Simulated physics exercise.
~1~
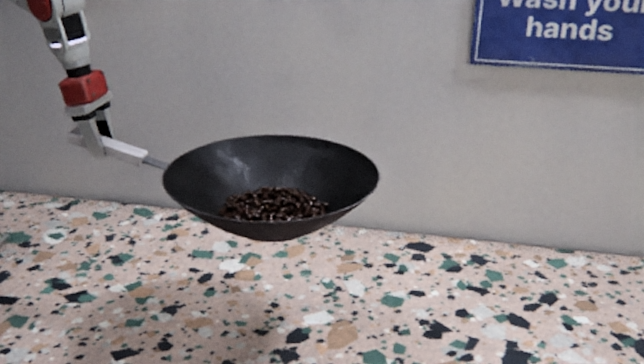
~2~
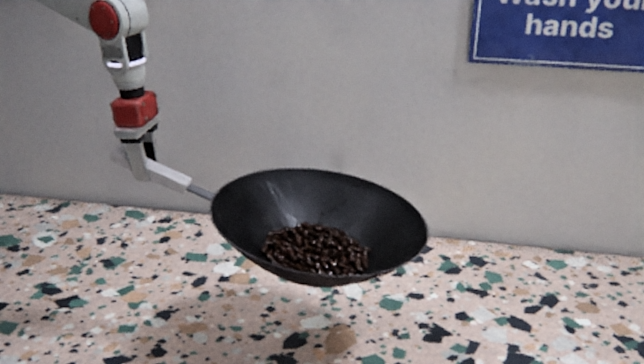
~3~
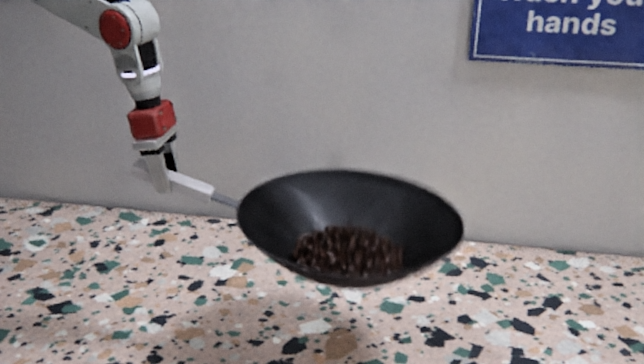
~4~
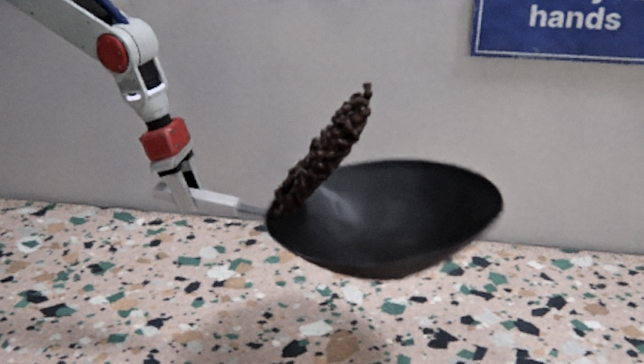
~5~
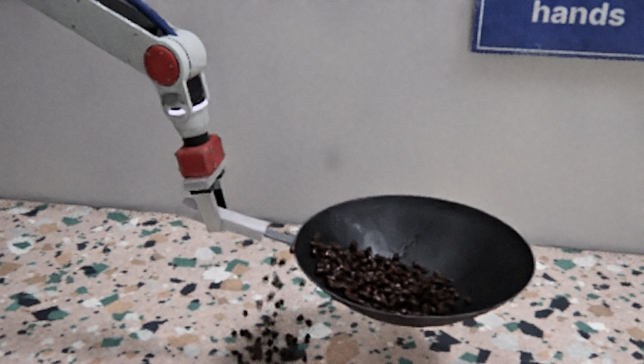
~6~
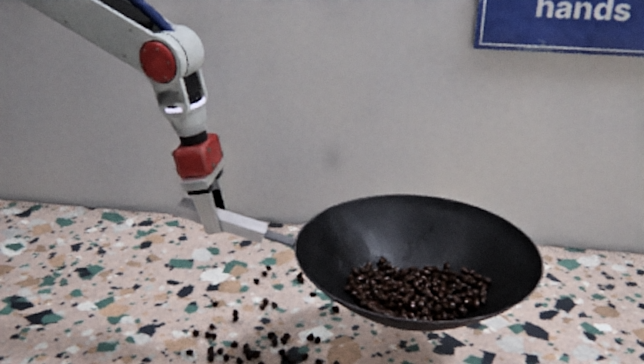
Robot arm swinging a black wok rightward and tossing dark beans, most landing back inside while some scatter on the speckled counter.
